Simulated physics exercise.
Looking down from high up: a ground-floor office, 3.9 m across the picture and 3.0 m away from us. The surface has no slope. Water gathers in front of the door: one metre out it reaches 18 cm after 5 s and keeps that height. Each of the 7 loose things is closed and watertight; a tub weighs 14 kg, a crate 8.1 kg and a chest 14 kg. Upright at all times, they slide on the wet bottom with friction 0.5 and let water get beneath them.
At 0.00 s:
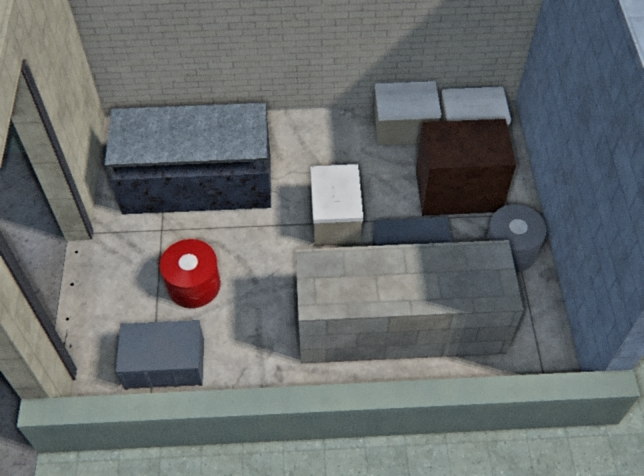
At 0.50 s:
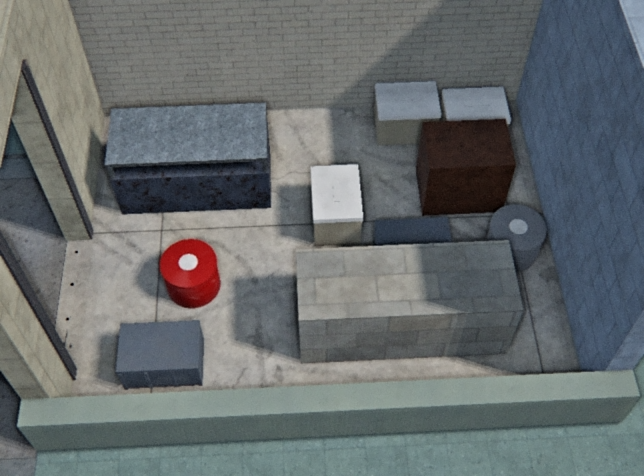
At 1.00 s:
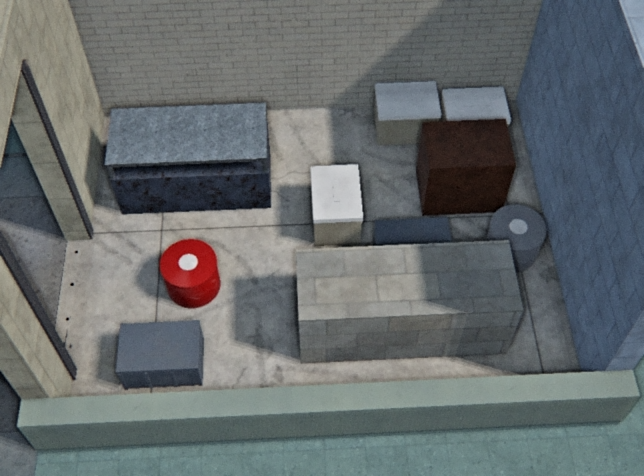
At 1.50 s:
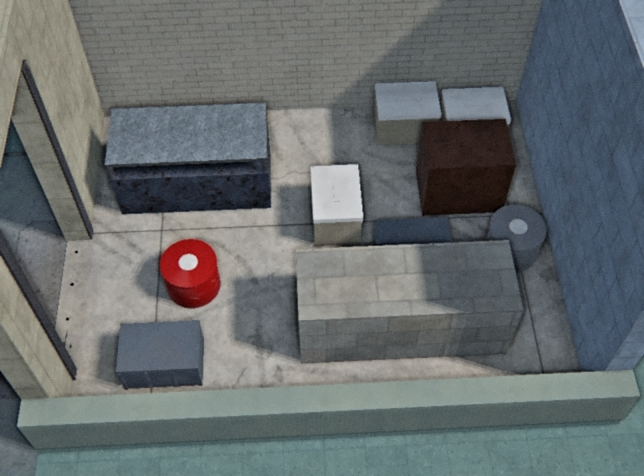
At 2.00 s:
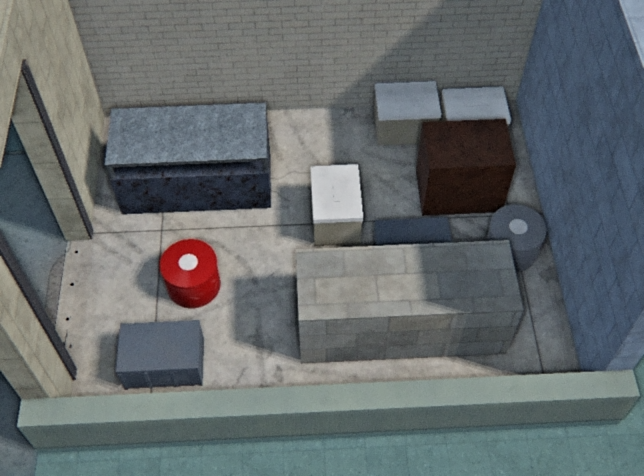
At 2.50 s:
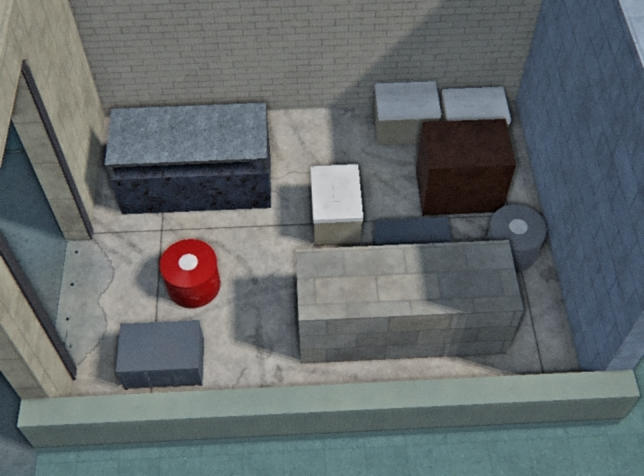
Water gathers outside the doorway at left, then spreads slightly inside while the red tub stays still.
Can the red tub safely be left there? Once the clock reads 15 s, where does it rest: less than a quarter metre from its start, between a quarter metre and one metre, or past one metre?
Final distance: Above a metre.
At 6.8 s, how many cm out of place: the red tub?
Around 60 centimetres.
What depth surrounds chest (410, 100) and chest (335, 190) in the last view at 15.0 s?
Around 17 cm and 15 cm.
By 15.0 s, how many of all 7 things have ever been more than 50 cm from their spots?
The tally stands at 4.
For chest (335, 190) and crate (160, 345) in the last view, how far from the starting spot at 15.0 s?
The first is 100 cm from its start, the second 20 cm.
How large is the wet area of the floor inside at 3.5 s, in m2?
1.0 m2.
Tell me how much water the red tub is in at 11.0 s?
I'd put it at about 13 cm.
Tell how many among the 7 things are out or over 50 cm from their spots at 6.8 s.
The count is 1.
After 3.5 s the red tub is near (188, 263), 0.0 m from its start, aground; 0 afloat.
After 6.8 s the red tub is near (263, 266), 0.6 m from its start, afloat; 2 afloat.
After 11.0 s the red tub is near (404, 242), 1.7 m from its start, afloat; 7 afloat.
After 15.0 s the red tub is near (329, 123), 1.8 m from its start, afloat; 7 afloat.
